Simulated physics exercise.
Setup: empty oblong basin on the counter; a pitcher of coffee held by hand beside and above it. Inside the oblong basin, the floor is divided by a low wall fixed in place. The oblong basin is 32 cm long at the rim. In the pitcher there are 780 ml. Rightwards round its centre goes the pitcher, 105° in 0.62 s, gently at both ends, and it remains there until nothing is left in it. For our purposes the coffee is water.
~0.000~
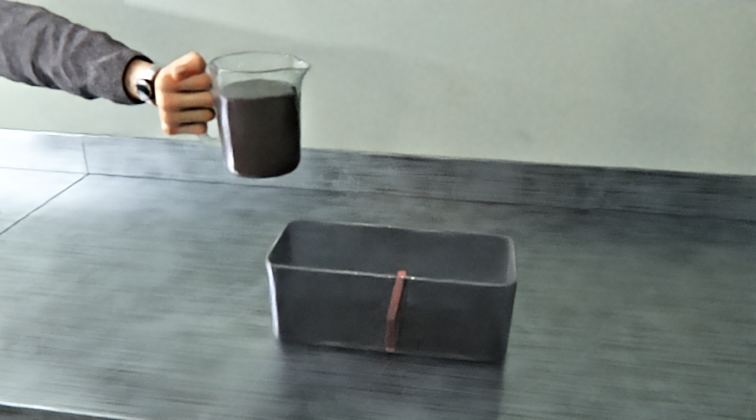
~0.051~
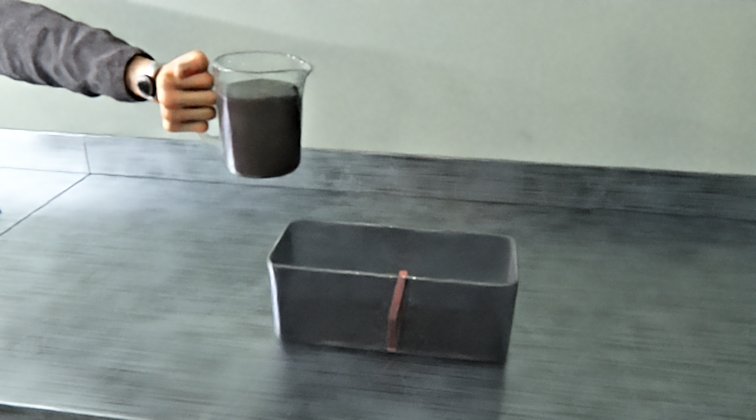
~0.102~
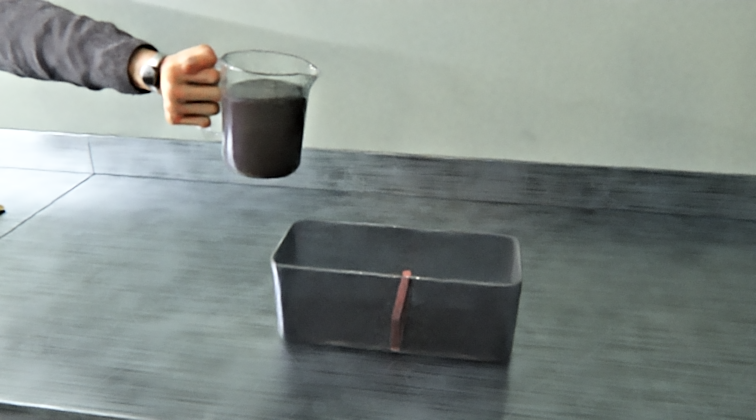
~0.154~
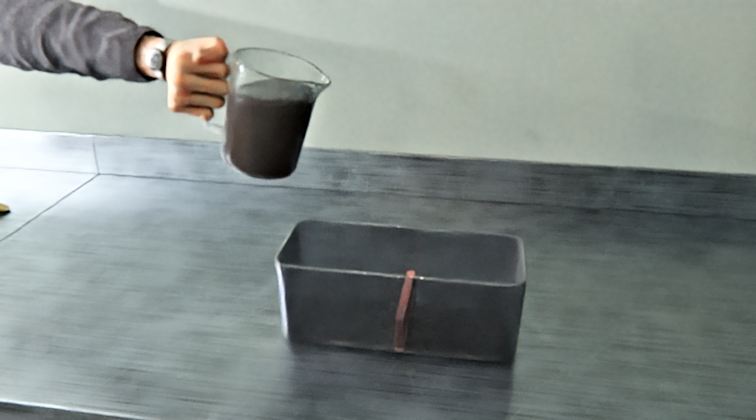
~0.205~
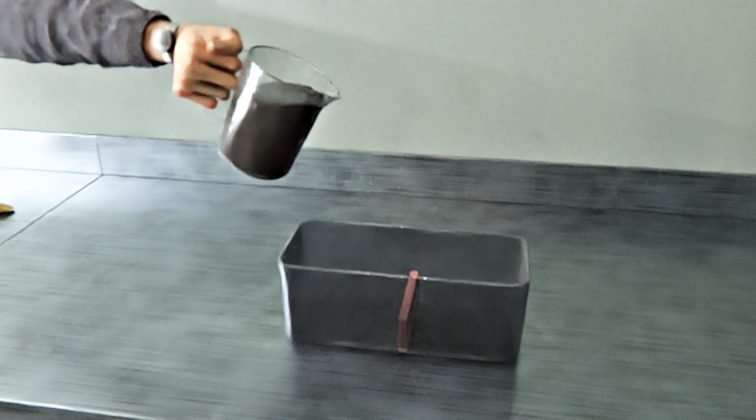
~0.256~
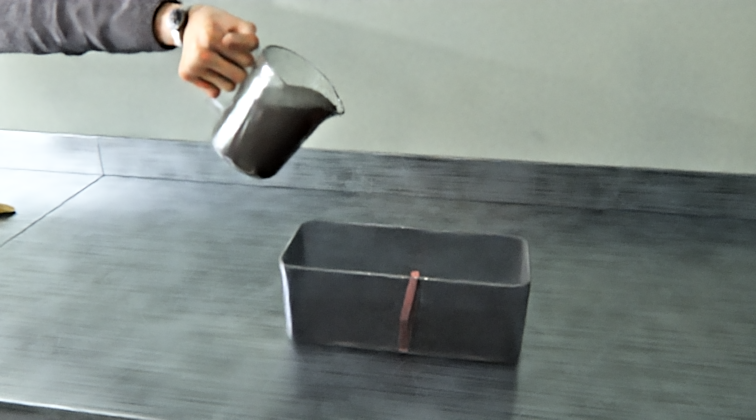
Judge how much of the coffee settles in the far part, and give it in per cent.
Some 4 per cent settles in the far part.
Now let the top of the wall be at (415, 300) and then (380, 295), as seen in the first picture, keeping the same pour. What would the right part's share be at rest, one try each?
I'd put it at about 5 per cent for the first and about 45 per cent for the second.
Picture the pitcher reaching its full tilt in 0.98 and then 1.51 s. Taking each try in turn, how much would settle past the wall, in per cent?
I'd say 5 percent on the first go, 15 percent on the next.
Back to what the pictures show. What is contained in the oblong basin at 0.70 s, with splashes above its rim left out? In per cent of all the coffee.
Looks like about 56 % of the whole amount.
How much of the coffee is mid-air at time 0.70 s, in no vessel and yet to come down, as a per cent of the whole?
Roughly 26 %.
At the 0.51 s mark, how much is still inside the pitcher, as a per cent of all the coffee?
I reckon about 64 in a hundred is still held.
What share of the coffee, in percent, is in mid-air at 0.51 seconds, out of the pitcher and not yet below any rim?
Around 30 percent.
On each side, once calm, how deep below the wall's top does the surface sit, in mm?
Left side: Around 18 mm. Right side: Around 48 mm.
After 0.51 s the tilt is 98° and 63 per cent is still to pour, 8 is left of the wall and 0 right of it.
After 0.70 s the tilt is 105° and 19 per cent is still to pour, 55 is left of the wall and 0 right of it.
After 0.90 s the tilt is 105° and 3 per cent is still to pour, 76 is left of the wall and 2 right of it.
After 1.12 s the tilt is 105° and 0 per cent is still to pour, 85 is left of the wall and 3 right of it.
In the end 85 per cent lies left of the wall, 4 right of it and 11 outside.
